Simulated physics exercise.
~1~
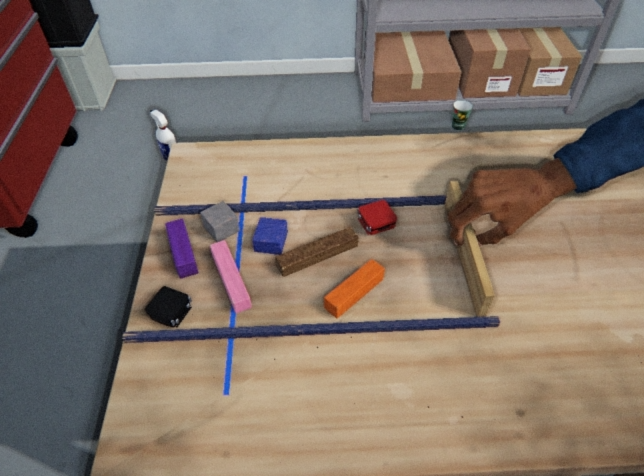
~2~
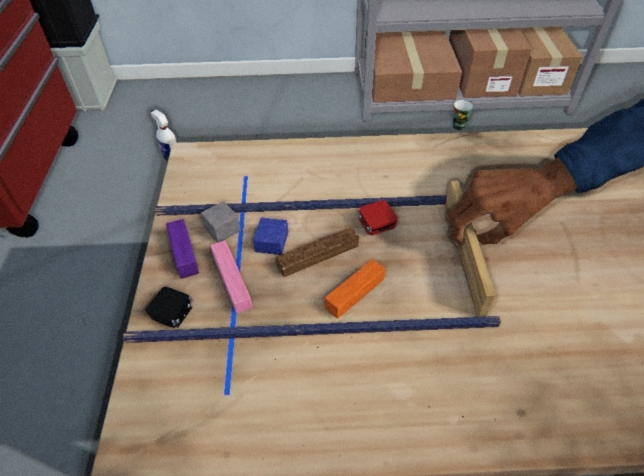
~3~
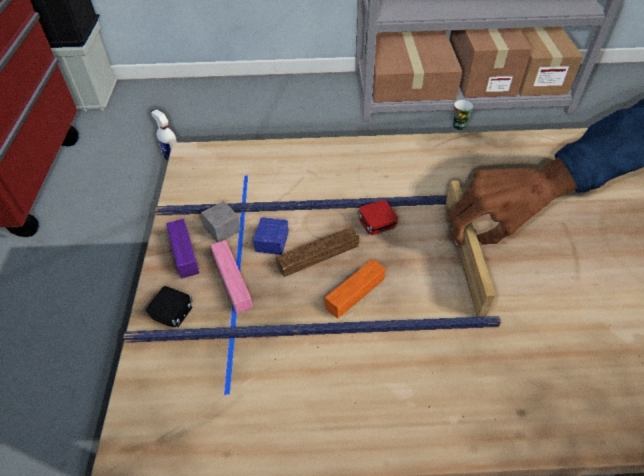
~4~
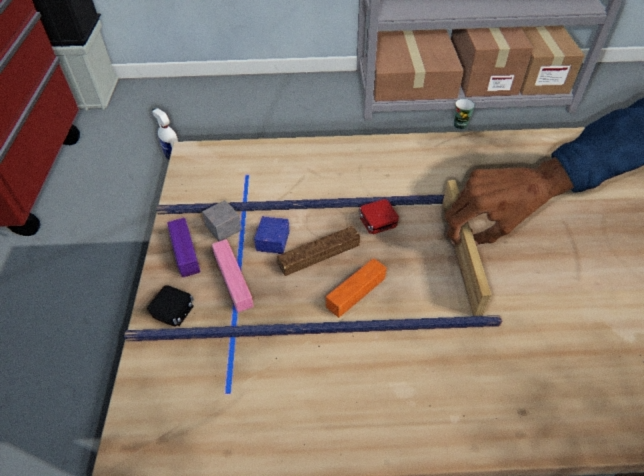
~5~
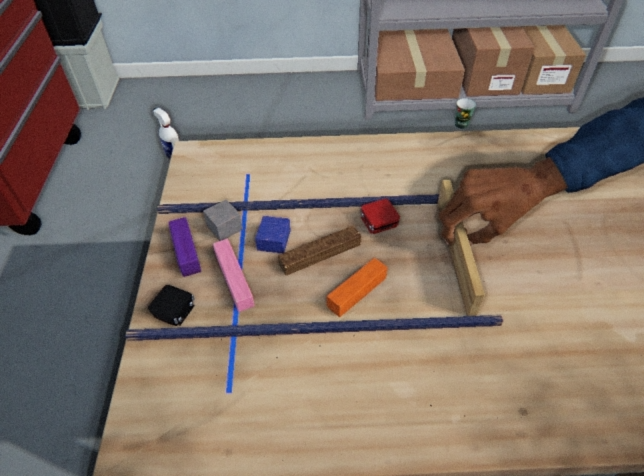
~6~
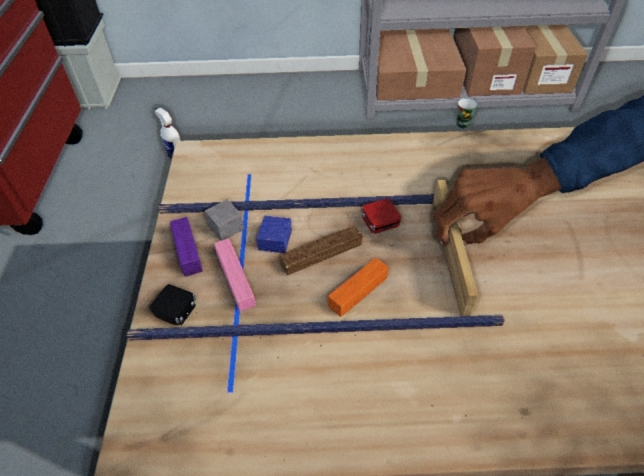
On a wooden tabletop, assorted coloured blocks lie scattered between two dark rails, some near a blue tape line, while a hand gripping an upright board at the right holds nearly still, then slides it slightly left.
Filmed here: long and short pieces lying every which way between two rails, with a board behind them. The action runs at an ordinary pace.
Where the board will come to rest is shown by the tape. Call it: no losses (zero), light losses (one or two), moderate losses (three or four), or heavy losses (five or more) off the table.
No losses.
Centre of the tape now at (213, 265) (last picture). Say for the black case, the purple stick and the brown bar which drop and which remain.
Starting with the black case, it ends up falling, then the purple stick ends up falling, then the brown bar keeps its place.
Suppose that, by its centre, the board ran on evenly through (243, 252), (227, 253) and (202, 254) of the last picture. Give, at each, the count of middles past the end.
Taking the places in turn, the counts are 0, 1 and 3.
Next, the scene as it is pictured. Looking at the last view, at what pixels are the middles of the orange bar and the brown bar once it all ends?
The orange bar stops around (228, 295); the brown bar around (212, 270).
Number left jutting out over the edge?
That would be 1.
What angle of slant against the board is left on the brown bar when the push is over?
It comes to around 30 degrees.
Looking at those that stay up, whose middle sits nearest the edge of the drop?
It's the black case that is foremost.
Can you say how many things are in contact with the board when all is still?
It adds up to 3.
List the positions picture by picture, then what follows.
Black case (169, 308); purple stick (182, 248); grey block (220, 222); board (467, 245); tape (237, 266), in the first picture.
Purple stick (182, 248); red case (378, 219), in the second picture.
Grey block (221, 222); orange bar (356, 288), in the third picture.
Black case (171, 307); board (464, 244), in the fourth picture.
Purple stick (185, 246); brown bar (320, 250), in the fifth picture.
Black case (174, 306); purple stick (186, 246); grey block (224, 220); board (453, 244); tape (241, 264), in the sixth picture.
Soon after, none off yet; black case at rest near (174, 306); purple stick at rest near (186, 246); grey block at rest near (224, 220).
After that, none off yet; black case at rest near (171, 307); purple stick at rest near (186, 246); grey block moving near (220, 217).
In the end, the number that fall off is zero.
